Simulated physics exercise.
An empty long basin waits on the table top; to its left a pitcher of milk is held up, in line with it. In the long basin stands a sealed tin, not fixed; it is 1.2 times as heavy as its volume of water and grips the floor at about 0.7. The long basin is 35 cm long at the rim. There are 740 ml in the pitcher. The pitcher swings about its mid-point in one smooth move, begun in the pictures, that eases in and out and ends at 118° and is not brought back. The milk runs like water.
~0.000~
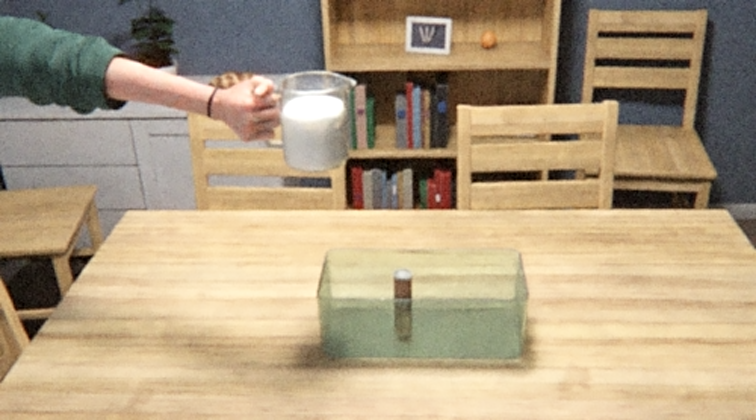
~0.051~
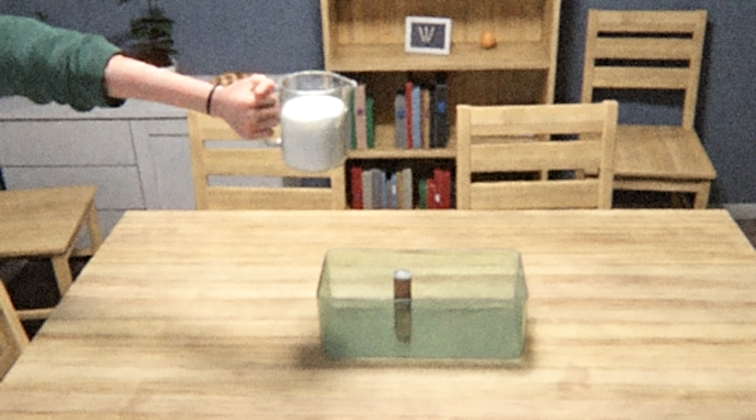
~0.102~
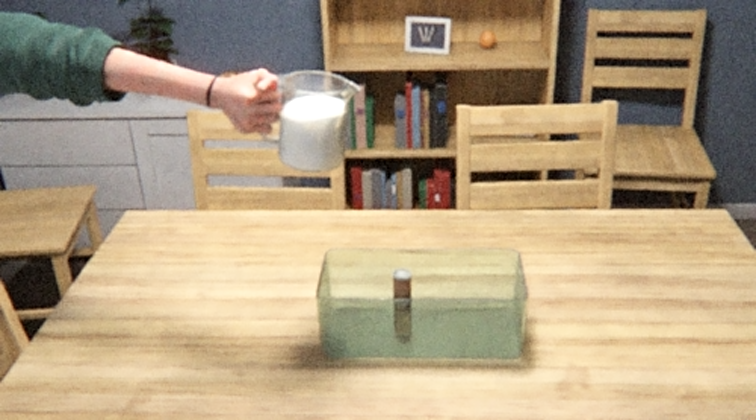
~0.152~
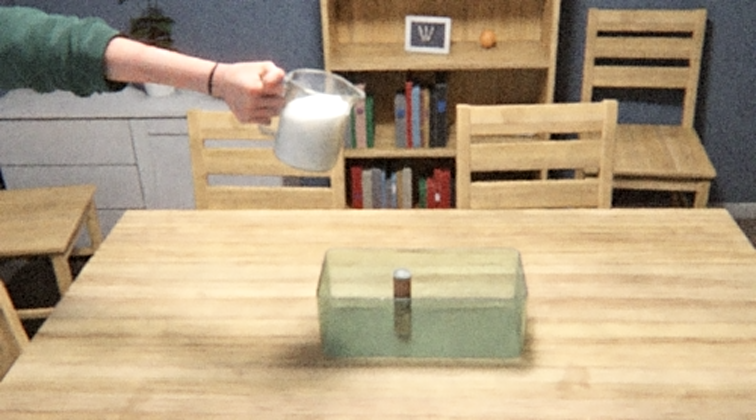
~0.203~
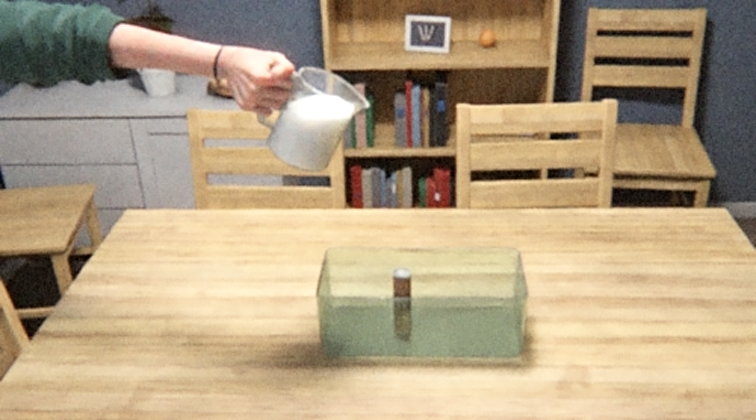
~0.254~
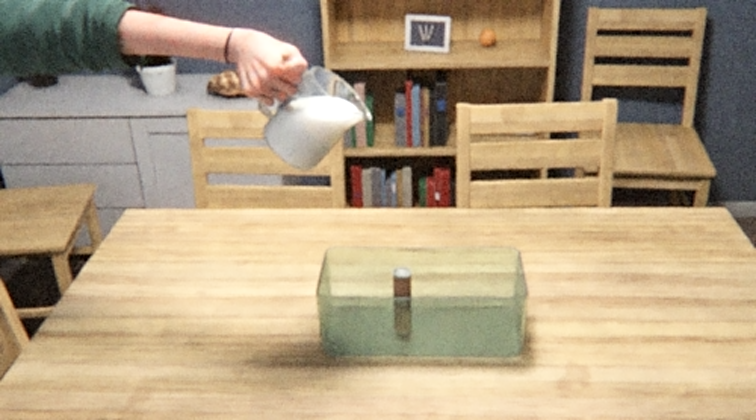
A glass pitcher of milk, held up by a hand in a green sleeve, hangs almost upright above a wooden table, to the left of a long, clear greenish basin. The hand then tilts it rightward, slowly at first and then further, the milk slanting toward the lip while the basin stays still.
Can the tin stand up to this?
It keeps standing.
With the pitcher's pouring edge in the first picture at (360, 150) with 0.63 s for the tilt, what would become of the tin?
Then it falls.
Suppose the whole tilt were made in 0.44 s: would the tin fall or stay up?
Then it stays up.
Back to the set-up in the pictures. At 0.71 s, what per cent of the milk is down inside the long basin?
About 52 per cent.
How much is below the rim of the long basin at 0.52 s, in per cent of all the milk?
About 2 per cent.
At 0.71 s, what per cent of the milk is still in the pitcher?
Some 10 per cent.
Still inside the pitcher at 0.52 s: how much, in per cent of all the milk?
About 58 per cent.
After 0.52 s the tilt is 109° and 58 per cent is still to pour; the tin stands where it began.
After 0.71 s the tilt is 118° and 10 per cent is still to pour; the tin stands where it began.
After 0.91 s the tilt is 118° and 0 per cent is still to pour; the tin stands where it began.
After 1.13 s the tilt is 118° and 0 per cent is still to pour; the tin stands where it began.
In the end the tin stands where it began.
